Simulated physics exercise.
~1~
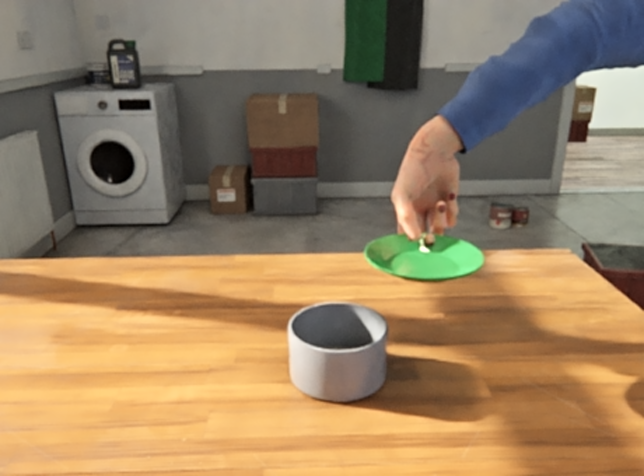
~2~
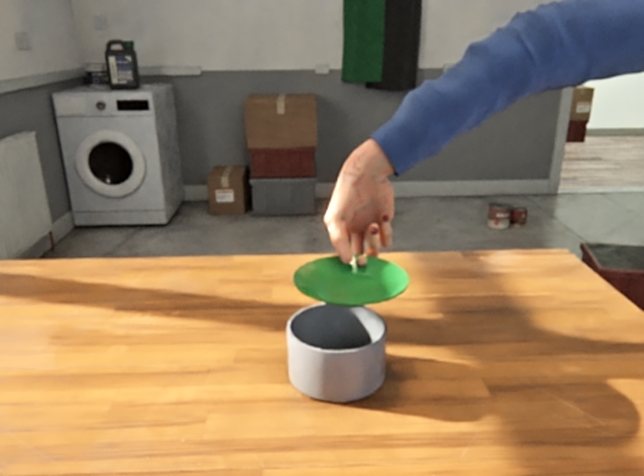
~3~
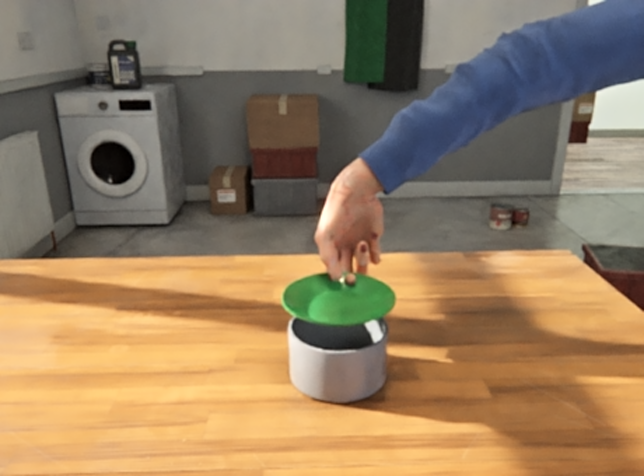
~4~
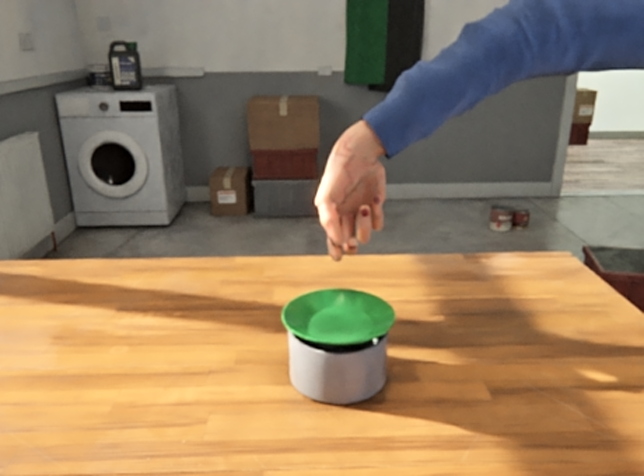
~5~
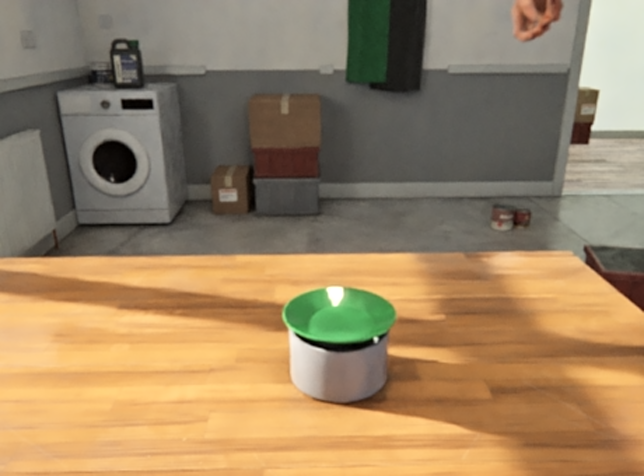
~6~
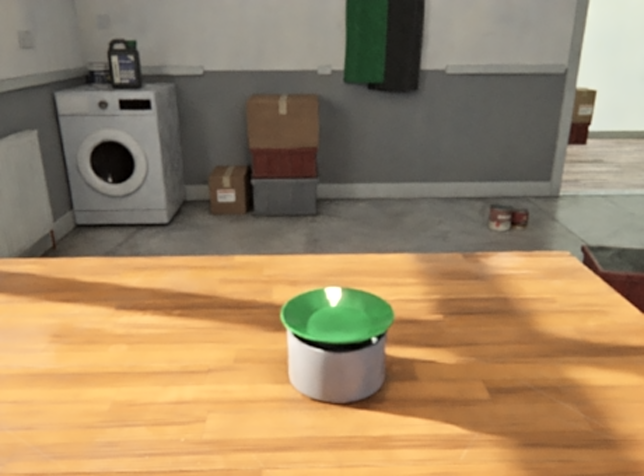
The clip opens on a wooden table holding a round grey container, with a washing machine and stacked boxes against the wall behind. A hand in a blue sleeve holds a green saucer above the table, to the right of the container. The hand carries the saucer left until it hovers over the opening, then lowers it toward the rim. The fingers let go and draw back, leaving the saucer resting on top. The hand withdraws to the upper right and out of view, and the green saucer stays still on the rim, covering the opening.
